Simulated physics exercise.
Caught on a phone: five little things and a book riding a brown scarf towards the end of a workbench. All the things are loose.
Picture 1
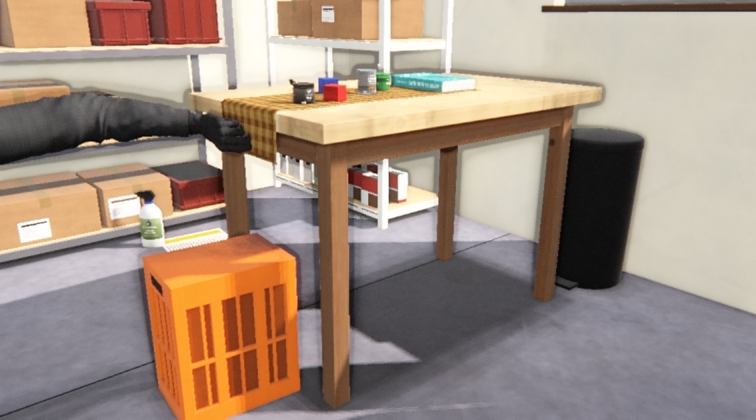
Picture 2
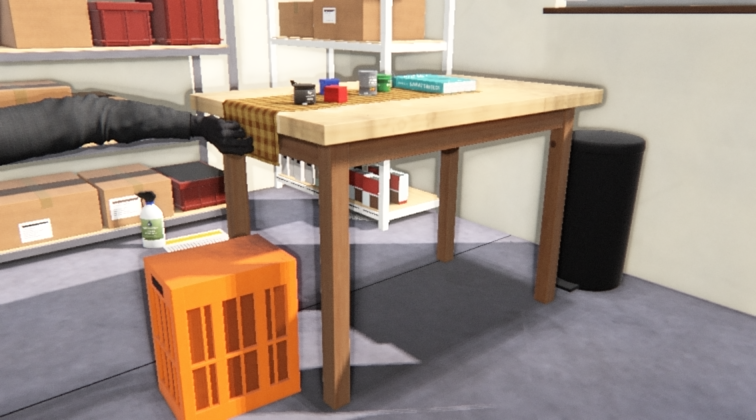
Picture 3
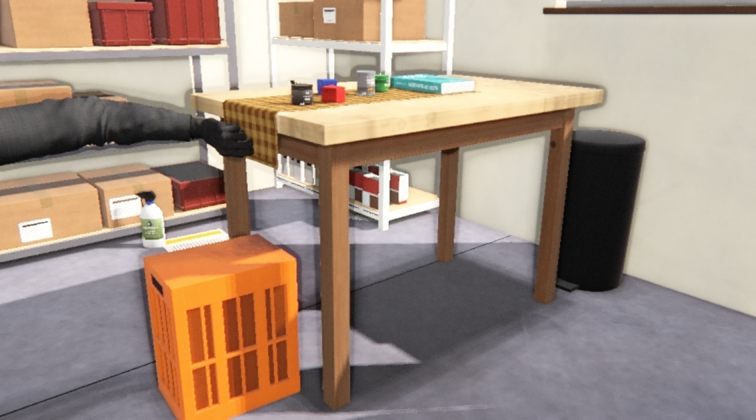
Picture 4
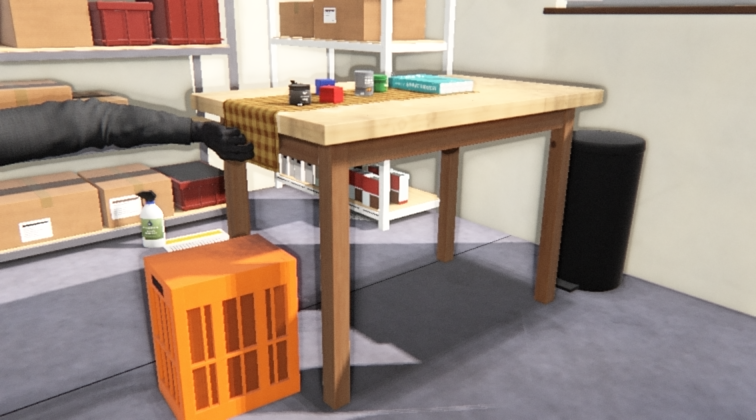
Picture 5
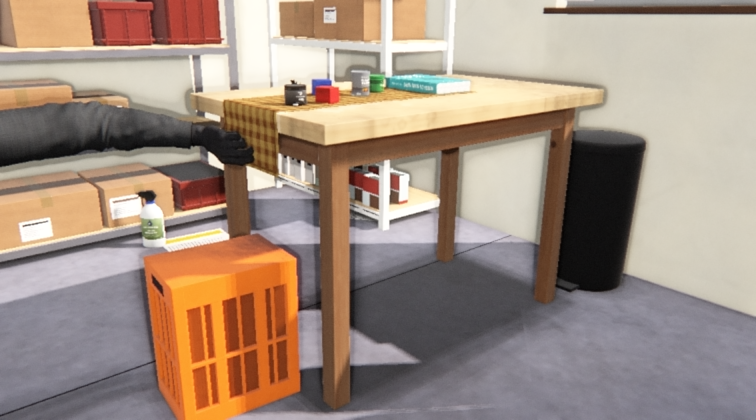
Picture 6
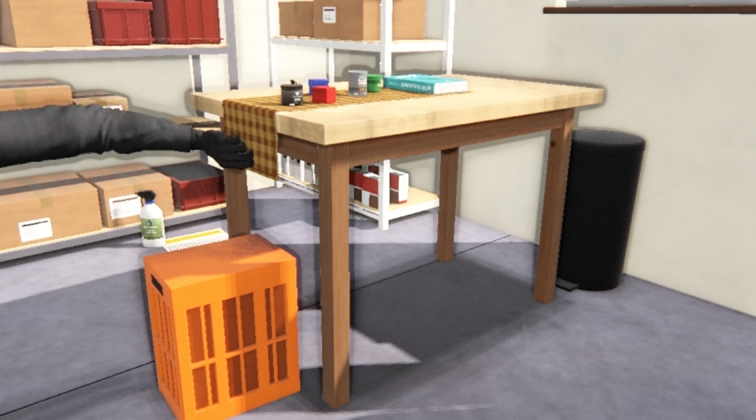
Storeroom workbench, a dark-sleeved arm at left slowly pulling a checked cloth down over the edge, small pots, cubes and book creeping left.
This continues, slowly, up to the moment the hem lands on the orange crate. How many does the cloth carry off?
It carries off two.
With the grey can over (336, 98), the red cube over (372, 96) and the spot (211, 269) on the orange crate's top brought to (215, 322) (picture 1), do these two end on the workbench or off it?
The grey can falls, the red cube falls.
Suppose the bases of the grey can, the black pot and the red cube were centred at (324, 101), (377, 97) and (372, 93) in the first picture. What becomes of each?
The grey can tumbles off; the black pot survives; the red cube stays on.
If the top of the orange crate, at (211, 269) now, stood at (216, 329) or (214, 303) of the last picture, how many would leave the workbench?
In that case 4 and 3.
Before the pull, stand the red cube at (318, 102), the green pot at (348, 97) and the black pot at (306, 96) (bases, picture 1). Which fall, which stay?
The red cube comes down, the green pot stays on, the black pot comes down.
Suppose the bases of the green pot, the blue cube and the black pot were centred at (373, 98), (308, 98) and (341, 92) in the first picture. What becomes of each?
The green pot remains up; the blue cube falls; the black pot stays on.
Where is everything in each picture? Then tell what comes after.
The first picture shows hem (277, 165); black pot (303, 83); red cube (335, 85); blue cube (328, 78); grey can (367, 70); green pot (381, 74); top of the crate (211, 269).
The second picture shows hem (279, 166); black pot (304, 84).
The third picture shows hem (278, 169); red cube (333, 87).
The fourth picture shows hem (280, 173); blue cube (325, 79); top of the crate (211, 270).
The fifth picture shows hem (278, 178); grey can (360, 71).
The sixth picture shows hem (279, 181); black pot (292, 85); red cube (324, 87); blue cube (318, 79); grey can (358, 71); green pot (373, 75).
Soon after, hem near (252, 195); all still up.
After that, hem near (253, 227); black pot gone.
And then, hem on the crate; black pot and red cube gone.
In the end, hem on the crate; black pot and red cube gone. The answer is two.
